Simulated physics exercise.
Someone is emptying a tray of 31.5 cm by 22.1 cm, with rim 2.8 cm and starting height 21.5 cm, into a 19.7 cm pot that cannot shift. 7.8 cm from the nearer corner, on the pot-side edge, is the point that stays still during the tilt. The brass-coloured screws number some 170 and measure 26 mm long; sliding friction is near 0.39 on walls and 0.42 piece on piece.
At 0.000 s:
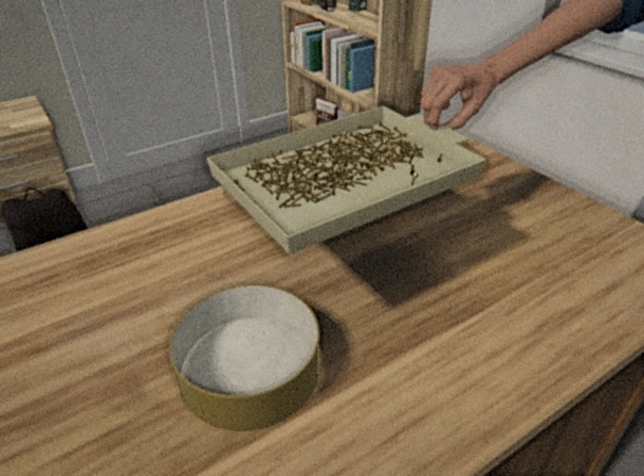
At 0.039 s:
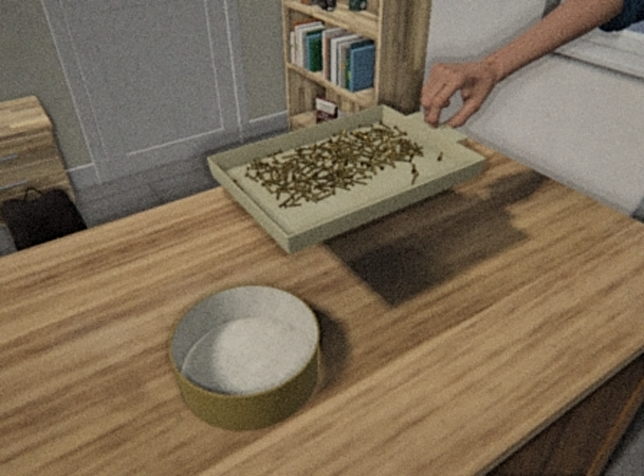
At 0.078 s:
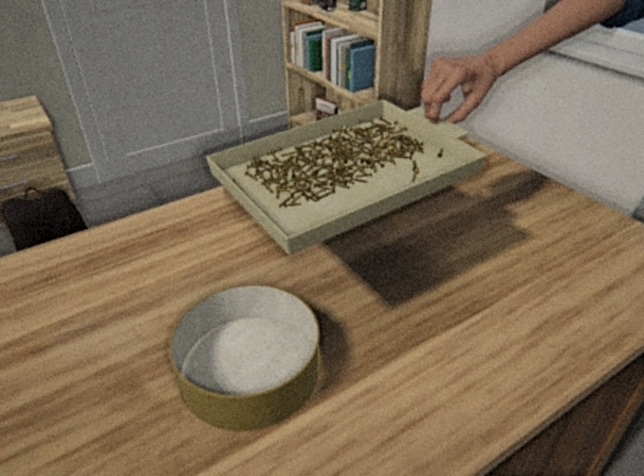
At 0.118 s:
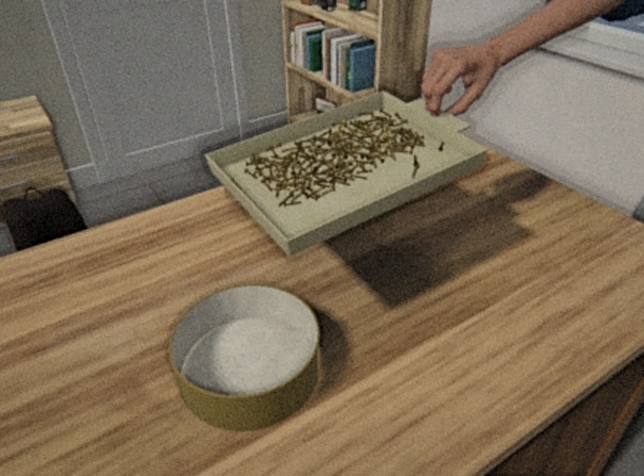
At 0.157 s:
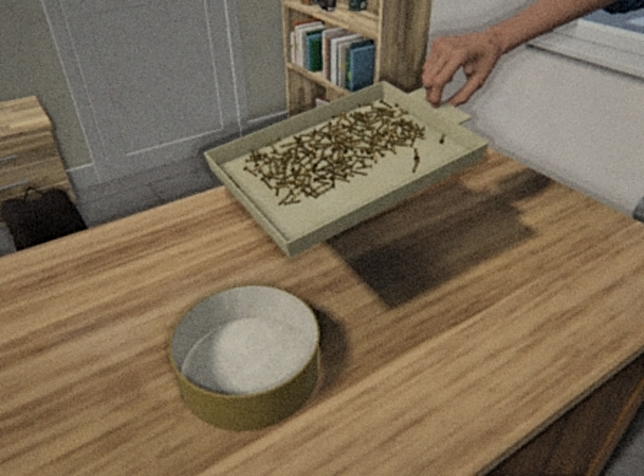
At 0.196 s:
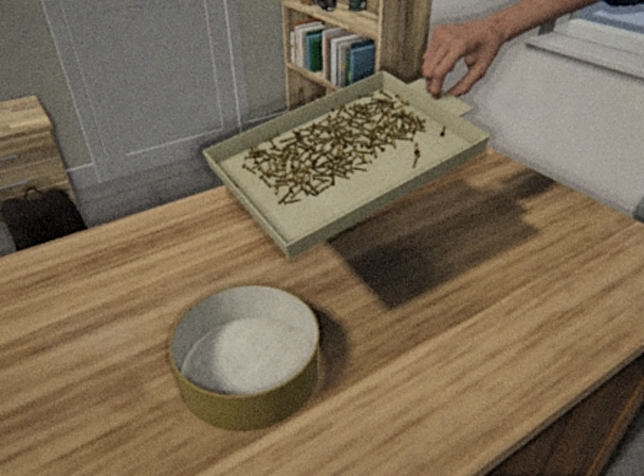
We see a hand holding a pale, shallow tray of small brass-coloured screws above a wooden table, near a round pot; the tray starts level, then its far side rises slightly, tilting it gently toward the left front corner.
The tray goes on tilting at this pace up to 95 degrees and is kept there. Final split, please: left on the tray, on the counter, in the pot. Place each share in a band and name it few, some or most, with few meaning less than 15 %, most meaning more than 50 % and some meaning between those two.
In the end: Tray few, counter few, pot most.
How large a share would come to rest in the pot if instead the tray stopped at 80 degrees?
Then about 75 per cent.
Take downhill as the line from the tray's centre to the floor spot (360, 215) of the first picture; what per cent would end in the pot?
I'd say close to 40 %.
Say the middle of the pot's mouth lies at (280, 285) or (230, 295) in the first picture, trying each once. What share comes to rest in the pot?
I'd say some 10 per cent for the first and some 10 per cent for the second.
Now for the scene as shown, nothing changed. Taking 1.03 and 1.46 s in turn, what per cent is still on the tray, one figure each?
Earlier moment 75, later moment 25.
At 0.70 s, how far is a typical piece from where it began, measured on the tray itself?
Around 13 centimetres.
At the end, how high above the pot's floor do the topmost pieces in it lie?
2.5 cm.
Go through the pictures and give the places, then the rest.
Tray tilt 0 degrees, front corners at (289, 235) and (482, 159); middle of the pieces at (343, 162); pot at (245, 334), in the first frame.
Tray tilt 1 degrees, front corners at (289, 235) and (482, 158); middle of the pieces at (343, 161), in the second frame.
Tray tilt 2 degrees, front corners at (288, 236) and (483, 154); middle of the pieces at (343, 158), in the third frame.
Tray tilt 5 degrees, front corners at (288, 238) and (484, 149), lowest corner left front; middle of the pieces at (343, 153), in the fourth frame.
Tray tilt 8 degrees, front corners at (288, 240) and (485, 142), lowest corner left front; middle of the pieces at (343, 148), in the fifth frame.
Tray tilt 11 degrees, front corners at (287, 243) and (486, 135), lowest corner left front; middle of the pieces at (343, 142); pot at (245, 334). Its pace works out near 80 degrees a second, in the sixth frame.
After 0.70 s, tilt 51 degrees; the tray holds 100 %, the pot 0 %.
Then, at 1.03 s, tilt 77 degrees; the tray holds 75 %, the pot 10 %.
After 1.46 s, tilt 95 degrees; the tray holds 25 %, the pot 50 %.
By 2.3 s all is still; tray 5 %, counter 5 %, pot 90 %.
